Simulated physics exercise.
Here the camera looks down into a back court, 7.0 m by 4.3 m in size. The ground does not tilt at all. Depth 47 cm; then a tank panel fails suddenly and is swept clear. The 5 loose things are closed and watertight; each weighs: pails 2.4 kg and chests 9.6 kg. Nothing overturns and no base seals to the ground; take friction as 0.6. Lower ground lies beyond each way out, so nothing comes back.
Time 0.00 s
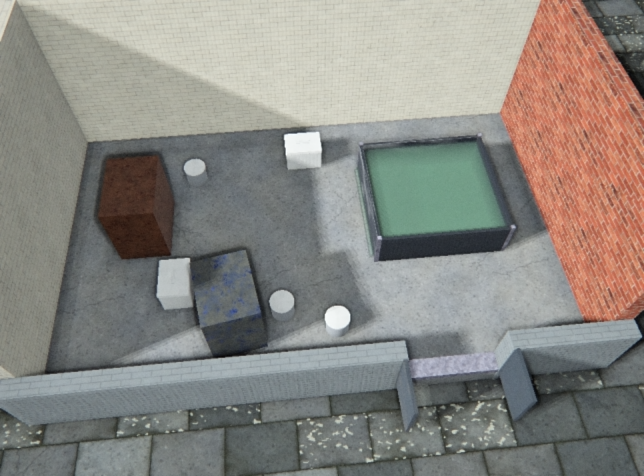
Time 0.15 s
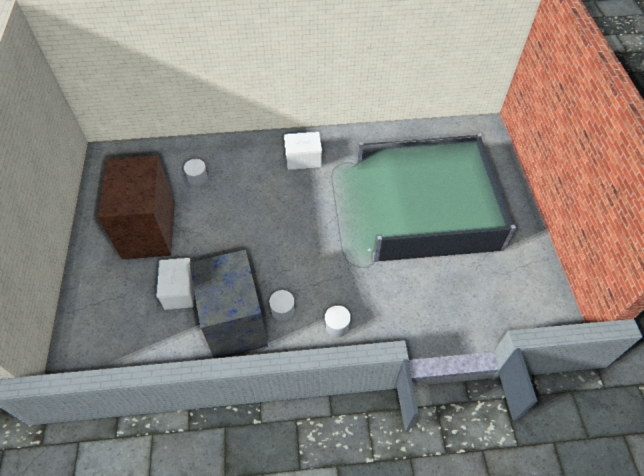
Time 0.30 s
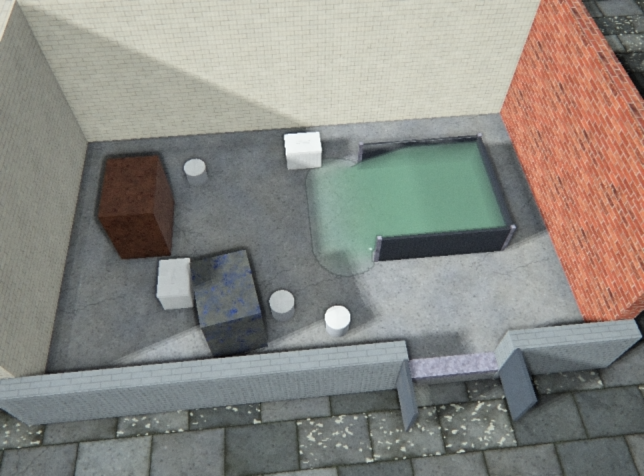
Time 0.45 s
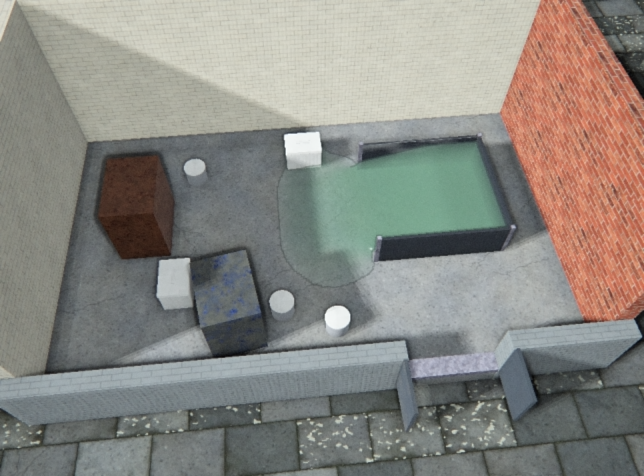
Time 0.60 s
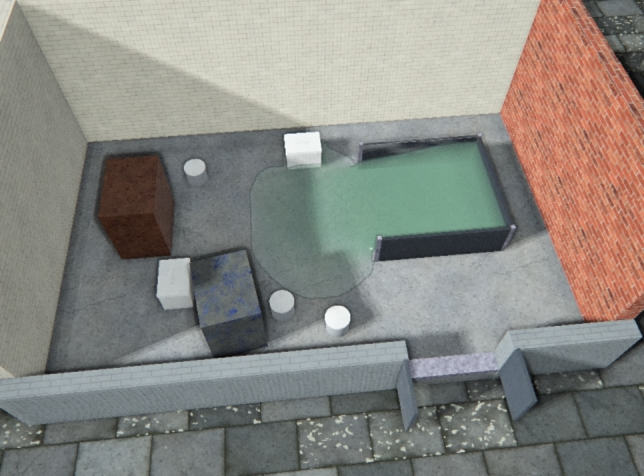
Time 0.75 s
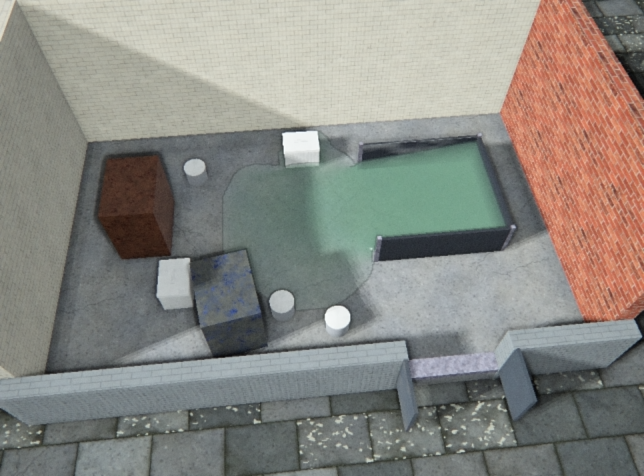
A big tank of green water opened on its left side, and the water spread steadily leftward across the flat court floor, reaching the white box and pails, which barely moved if at all.
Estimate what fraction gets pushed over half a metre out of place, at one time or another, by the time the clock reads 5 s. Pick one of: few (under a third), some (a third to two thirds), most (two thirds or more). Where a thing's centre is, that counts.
Most.
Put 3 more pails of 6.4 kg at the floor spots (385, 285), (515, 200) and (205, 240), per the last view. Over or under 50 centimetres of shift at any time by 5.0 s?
First falls shy, second falls shy, third exceeds it.
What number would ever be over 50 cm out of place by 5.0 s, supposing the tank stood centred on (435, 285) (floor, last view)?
Then the count would be 4.
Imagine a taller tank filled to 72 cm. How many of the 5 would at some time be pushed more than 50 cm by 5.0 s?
Then it comes to 4.
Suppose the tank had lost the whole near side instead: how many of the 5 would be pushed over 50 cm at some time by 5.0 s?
So the tally would be 2.
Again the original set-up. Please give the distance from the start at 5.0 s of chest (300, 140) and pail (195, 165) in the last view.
The first is off by 250 cm, the second by 150 cm.
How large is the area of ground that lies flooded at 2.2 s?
That flooded area is roughly 19 m2.
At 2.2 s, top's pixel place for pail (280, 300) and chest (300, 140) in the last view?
Estimated pixels: (301, 347) and (250, 120).
After 1.1 s 0 of 5 are over 50 cm from their spots; 0 afloat.
After 2.2 s 4 of 5 are over 50 cm from their spots; 2 afloat.
After 3.5 s 4 of 5 are over 50 cm from their spots; 3 afloat.
After 5.0 s 4 of 5 are over 50 cm from their spots, and 4 have been at some point; 3 afloat.
